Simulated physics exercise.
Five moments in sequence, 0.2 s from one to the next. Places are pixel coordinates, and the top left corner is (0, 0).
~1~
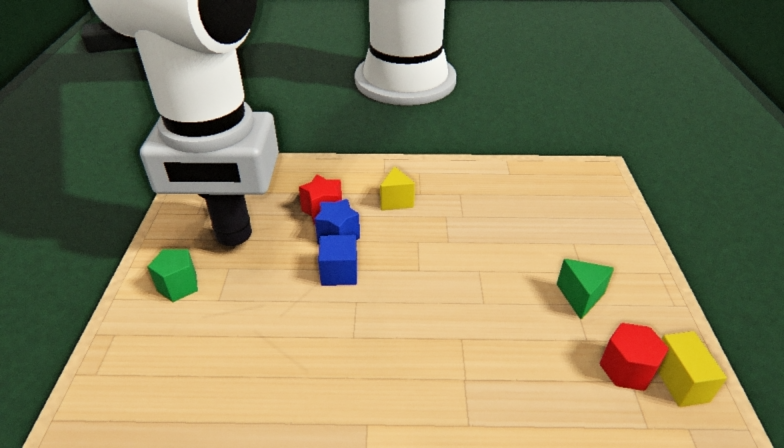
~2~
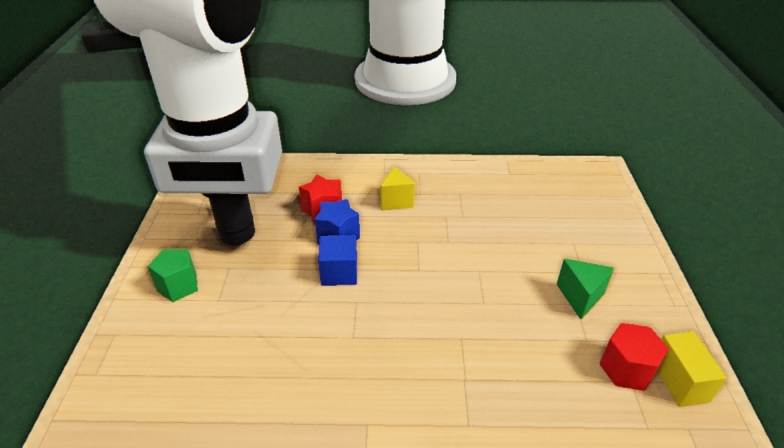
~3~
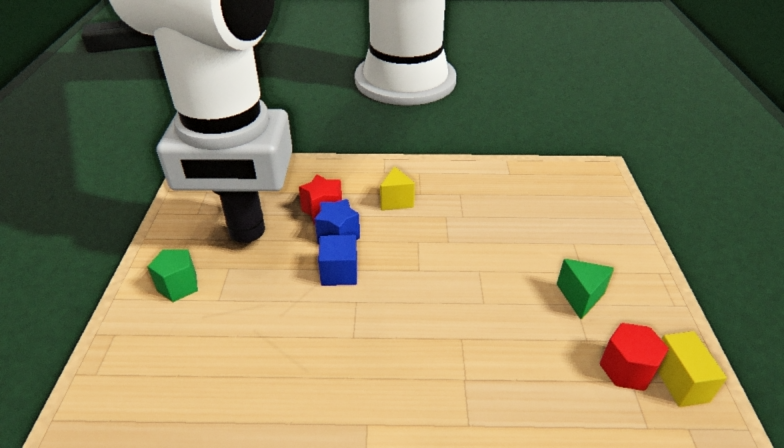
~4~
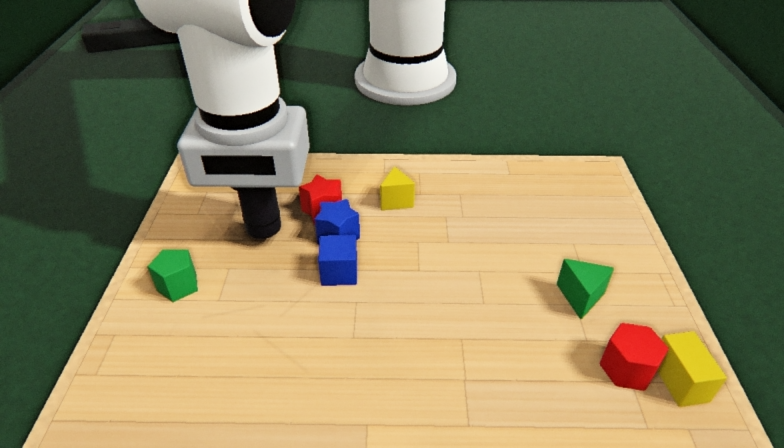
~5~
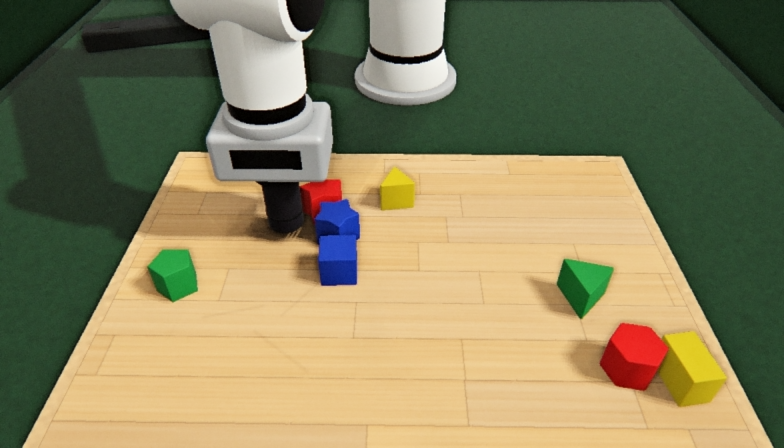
White robot arm moving its black rod slowly rightward toward red and blue star blocks, while all the coloured blocks stay still.
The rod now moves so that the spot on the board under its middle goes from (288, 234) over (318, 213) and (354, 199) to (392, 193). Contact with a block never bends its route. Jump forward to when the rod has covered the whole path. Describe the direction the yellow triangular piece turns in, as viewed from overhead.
The turn is clockwise.
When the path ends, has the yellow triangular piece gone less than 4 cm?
Short answer: Yes.
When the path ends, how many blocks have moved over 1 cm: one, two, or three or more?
Answer: Two blocks.
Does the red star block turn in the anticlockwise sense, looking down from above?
Going by the path, yes.
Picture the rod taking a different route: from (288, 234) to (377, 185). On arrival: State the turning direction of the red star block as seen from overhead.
Viewed from the top, it goes anticlockwise.
On the path given first. One third of the way, rod at (318, 201); red star block at (342, 174).
Two thirds of the way, rod at (354, 188); red star block at (375, 161), turned 15° anticlockwise.
At the end, rod at (392, 183); red star block at (396, 151), turned 50° anticlockwise; blue star block not moved; yellow triangular piece at (413, 180), turned 25° clockwise.
